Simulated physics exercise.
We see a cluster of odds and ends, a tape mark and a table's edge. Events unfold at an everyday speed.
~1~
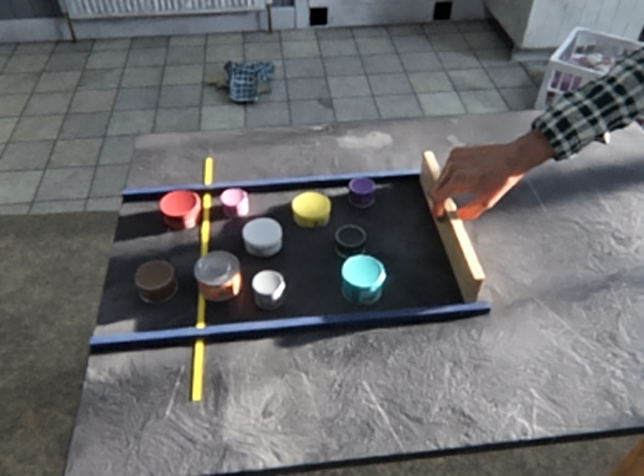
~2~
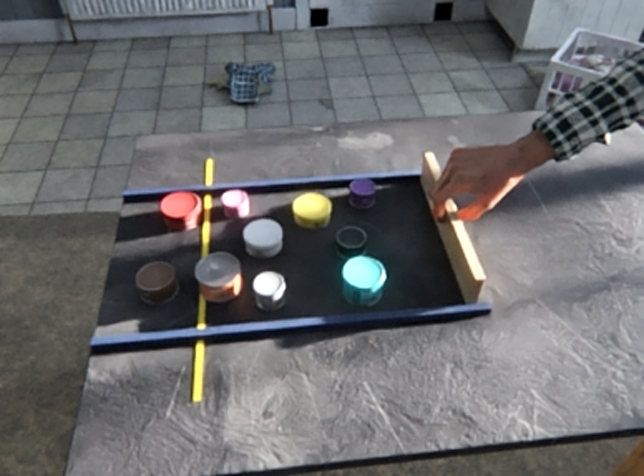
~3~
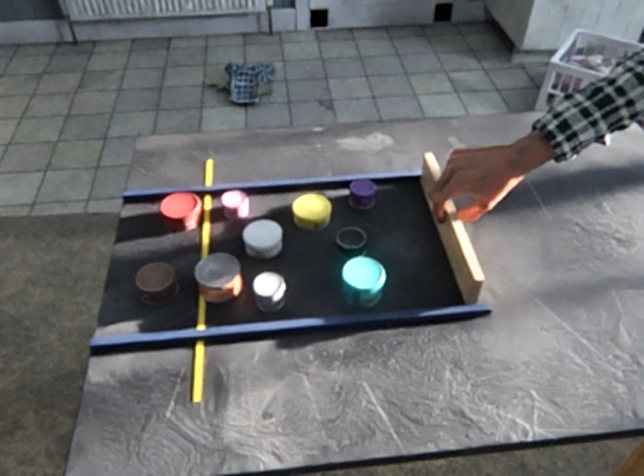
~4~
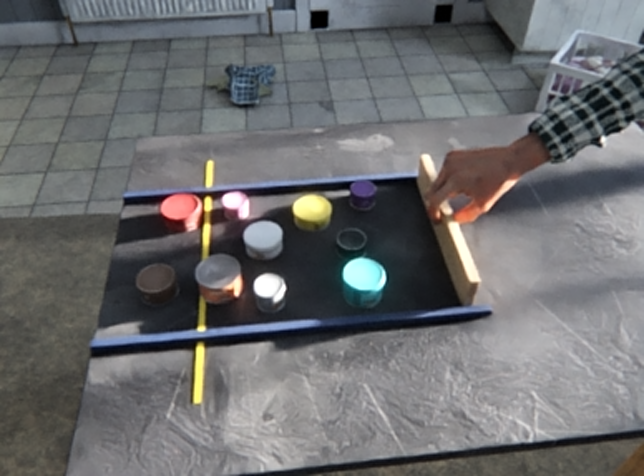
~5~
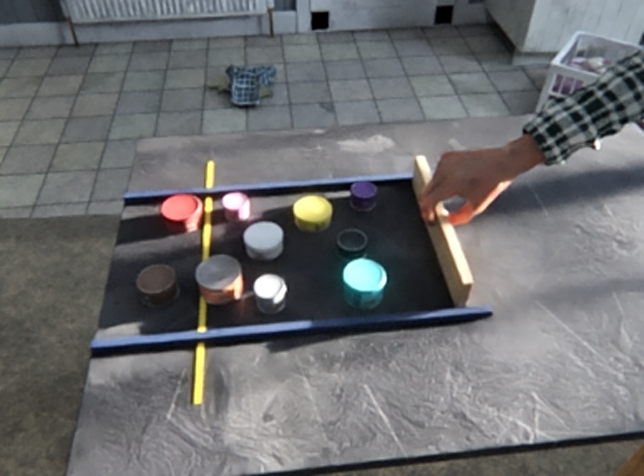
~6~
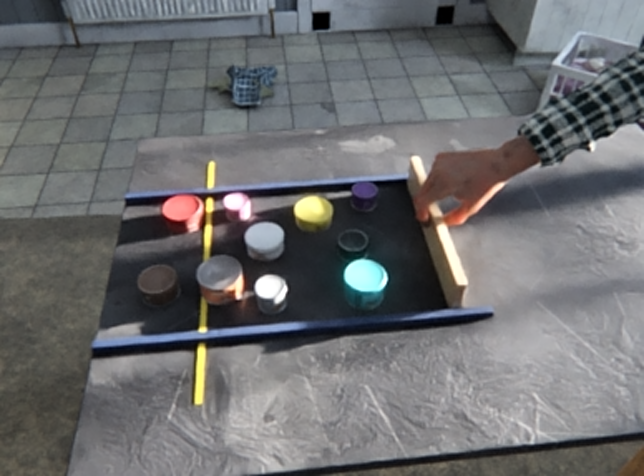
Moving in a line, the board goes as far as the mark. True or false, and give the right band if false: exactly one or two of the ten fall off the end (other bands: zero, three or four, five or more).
False, zero fall off.
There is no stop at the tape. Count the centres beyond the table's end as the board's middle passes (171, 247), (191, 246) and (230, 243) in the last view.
2, 0 and 0.
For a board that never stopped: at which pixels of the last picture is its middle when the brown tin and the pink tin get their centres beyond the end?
The middle is at (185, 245) when it's the brown tin, and at (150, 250) when it's the pink tin.
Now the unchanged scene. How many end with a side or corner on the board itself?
It's touching 4 at the end.
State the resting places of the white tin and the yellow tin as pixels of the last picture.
The white tin settles near (160, 248); as for the yellow tin, near (189, 227).
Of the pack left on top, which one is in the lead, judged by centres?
It's the brown tin.
Soon after, none off yet; brown tin at rest near (159, 286); red tub at rest near (184, 214); orange tin at rest near (221, 280).
After that, none off yet; brown tin at rest near (159, 286); red tub moving near (178, 215); orange tin displaced a little near (204, 276).
In the end, the number that fall off is zero.
